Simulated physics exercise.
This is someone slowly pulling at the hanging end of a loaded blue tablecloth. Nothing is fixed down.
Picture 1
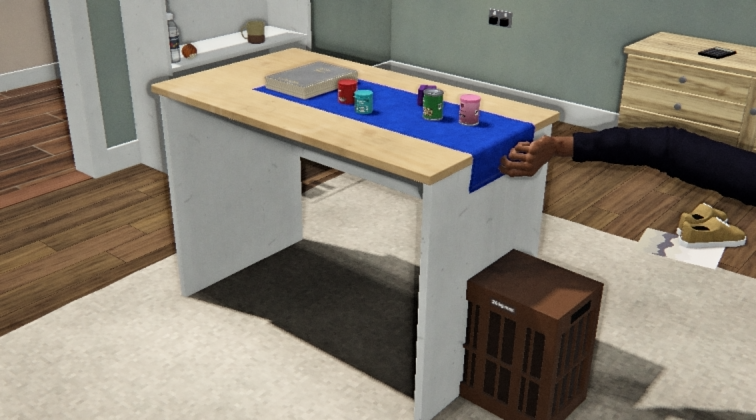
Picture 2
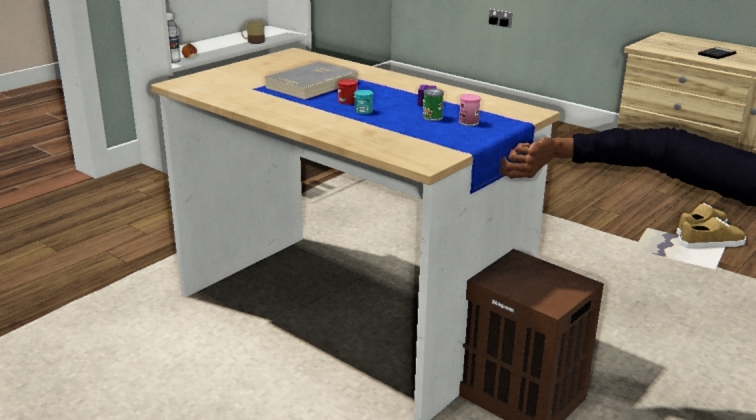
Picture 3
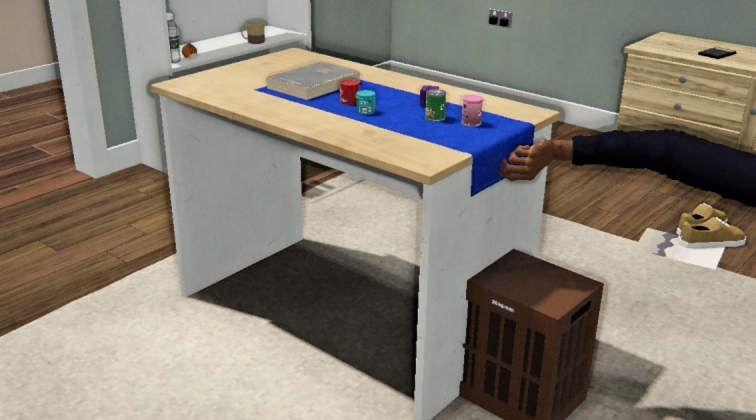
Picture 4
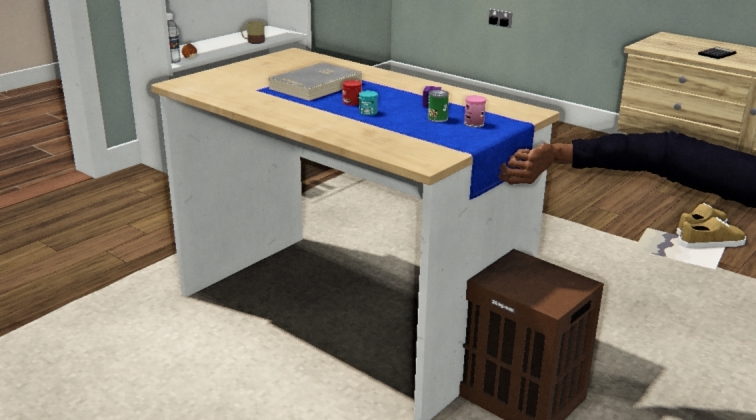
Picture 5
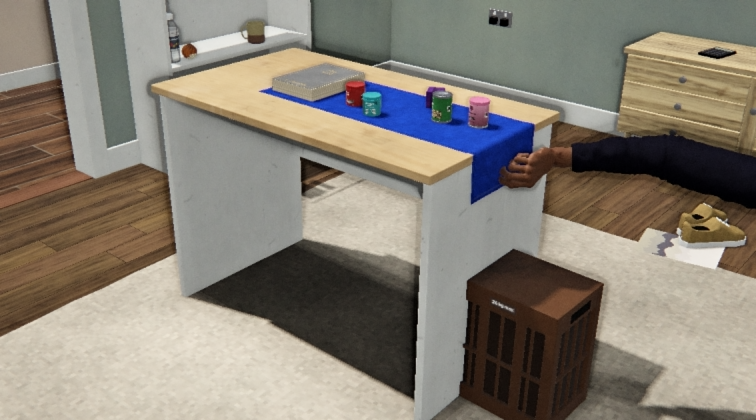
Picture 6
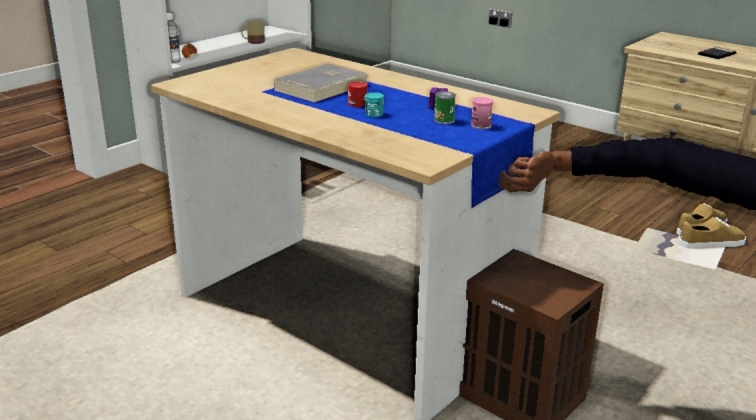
A hand slowly pulling the hanging end of a blue cloth down slightly, the colourful pots on it shifting right across the table.
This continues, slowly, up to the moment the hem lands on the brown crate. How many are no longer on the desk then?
The answer is two.
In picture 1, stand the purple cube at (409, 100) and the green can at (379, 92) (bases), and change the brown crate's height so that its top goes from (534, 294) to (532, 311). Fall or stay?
The purple cube survives; the green can survives.
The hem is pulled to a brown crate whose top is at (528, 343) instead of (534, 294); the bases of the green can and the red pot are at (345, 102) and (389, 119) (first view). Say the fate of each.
The green can does not fall; the red pot is carried off.
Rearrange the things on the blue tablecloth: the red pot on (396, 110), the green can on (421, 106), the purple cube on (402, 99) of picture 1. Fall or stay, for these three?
The red pot remains up; the green can does not fall; the purple cube holds on.
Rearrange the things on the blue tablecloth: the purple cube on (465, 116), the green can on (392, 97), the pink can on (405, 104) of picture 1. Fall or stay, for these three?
The purple cube comes down; the green can survives; the pink can remains up.
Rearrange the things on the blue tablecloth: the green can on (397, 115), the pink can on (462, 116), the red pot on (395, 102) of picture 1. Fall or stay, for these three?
The green can keeps its place on top; the pink can tumbles off; the red pot survives.
Soon after, hem near (499, 232); pink can gone.
After that, hem on the crate; pink can and green can gone.
In the end, hem on the crate; pink can and green can gone. Over the edge go two.
